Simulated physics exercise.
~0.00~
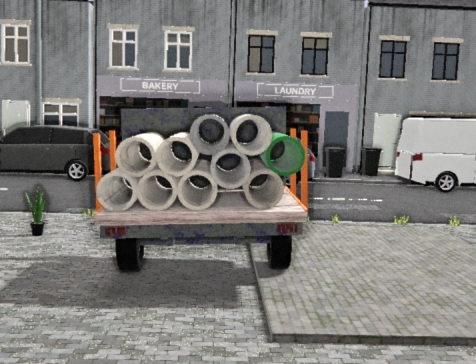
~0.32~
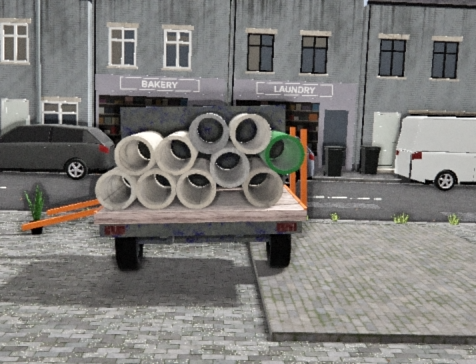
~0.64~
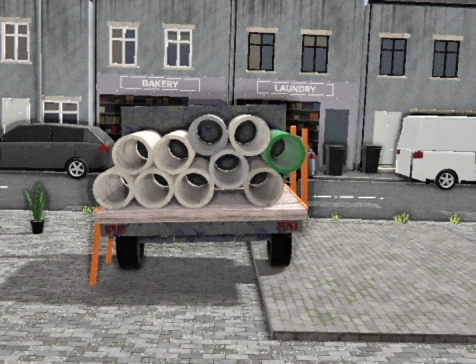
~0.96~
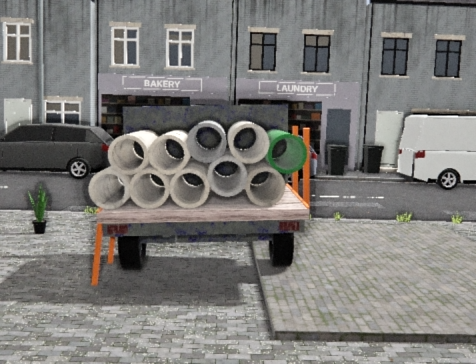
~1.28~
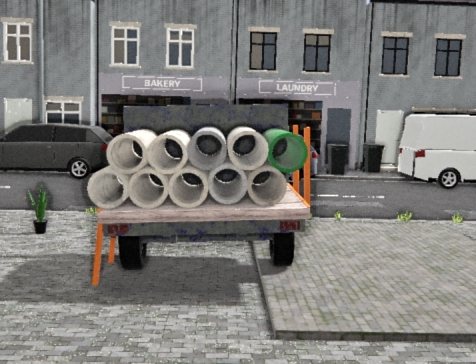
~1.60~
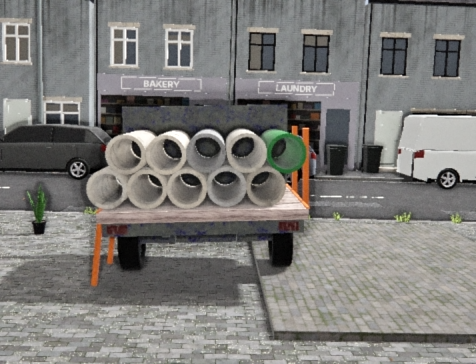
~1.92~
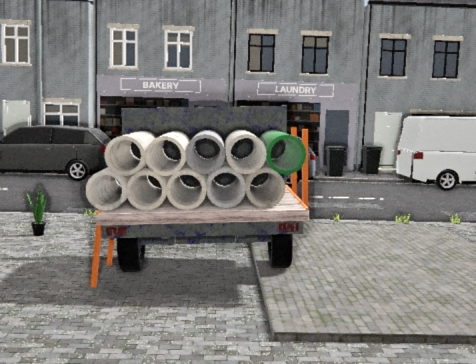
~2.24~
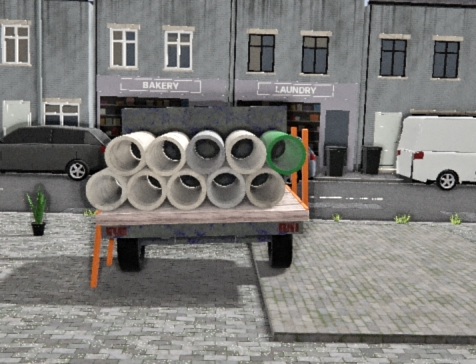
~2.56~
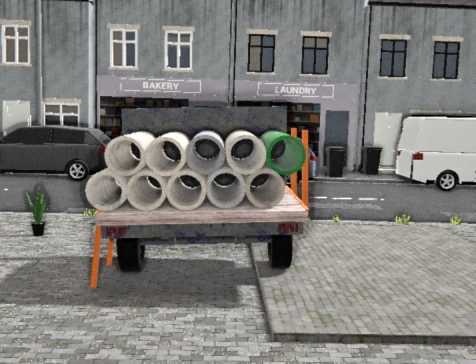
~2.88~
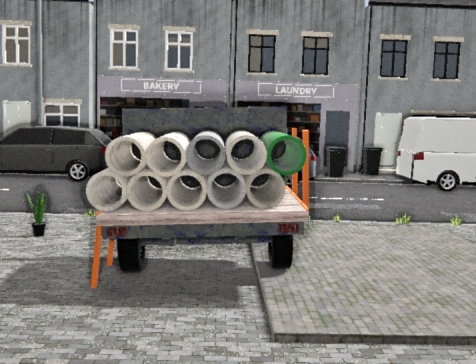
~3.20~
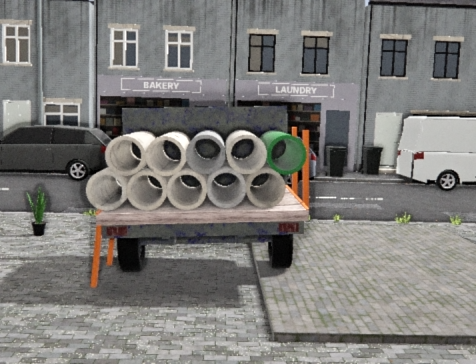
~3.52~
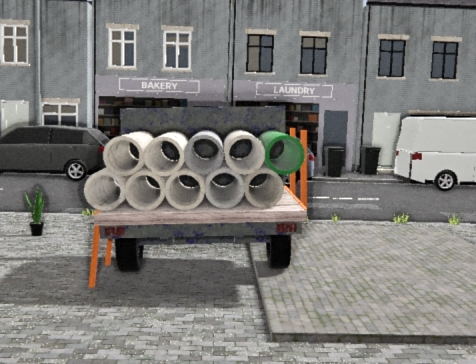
The footage shows a flat trailer stacked with concrete pipes, one of them green, as the orange posts on its left edge swing down and hang below the deck; the pipes shift slightly left and settle, and all remain aboard, the green one still on top at the right.
